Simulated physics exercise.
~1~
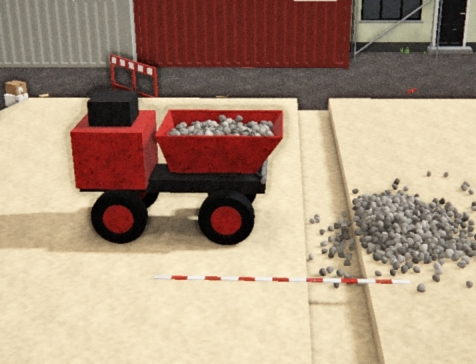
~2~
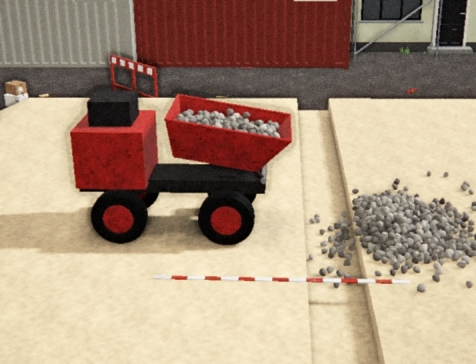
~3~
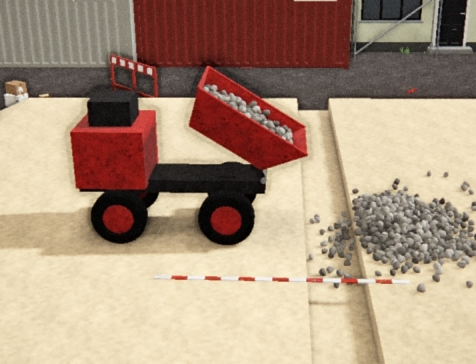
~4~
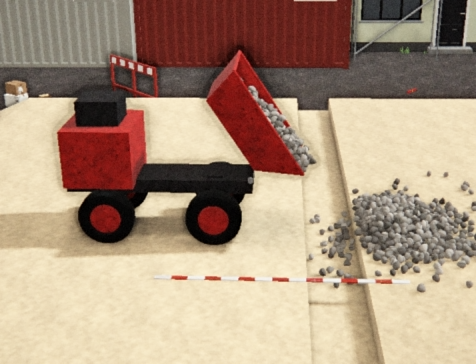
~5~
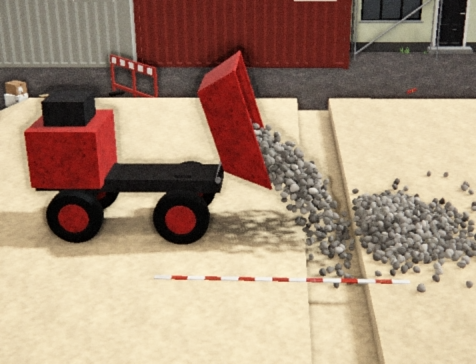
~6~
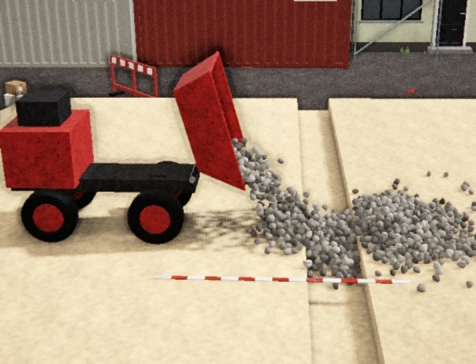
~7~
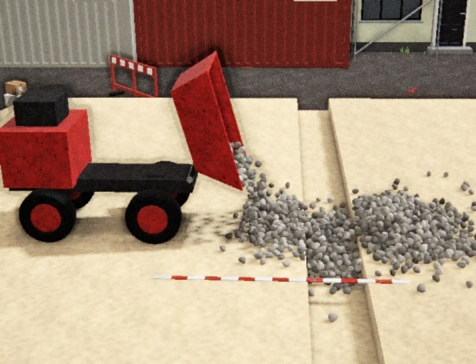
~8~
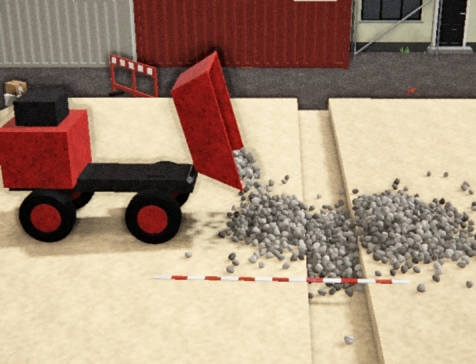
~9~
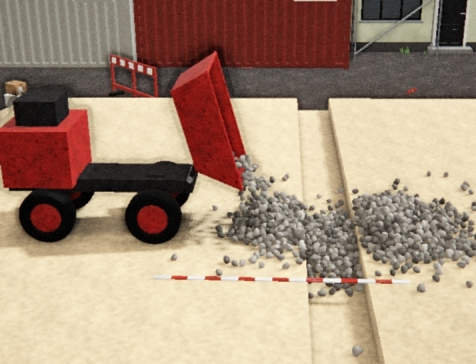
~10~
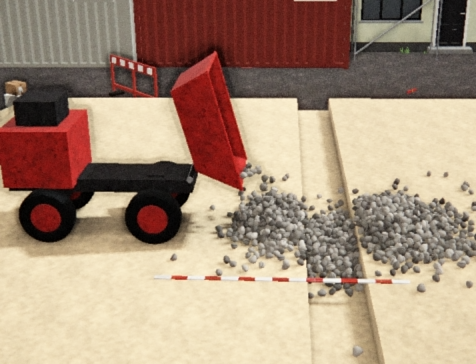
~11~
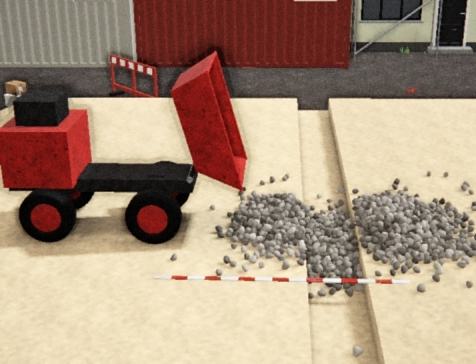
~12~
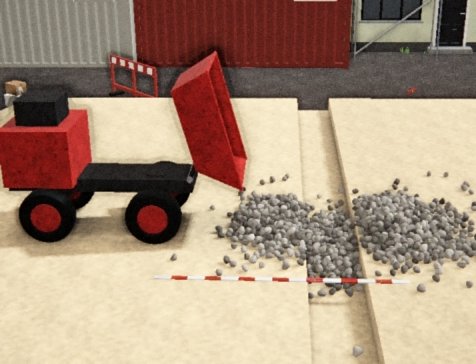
On a pale, sandy yard seen from above and to one side, a red and black dumper stands at the left, its red body full of grey stones. A narrow trench crosses the ground to its right, with a loose heap of similar stones beyond, a red and white striped staff in front and red containers behind. The body tips steeply to the right, and stones begin sliding out as the dumper rolls left. They pour down into a spreading heap, partly filling the trench. The dumper stops, the last stones trickle out, and the emptied body stays raised.
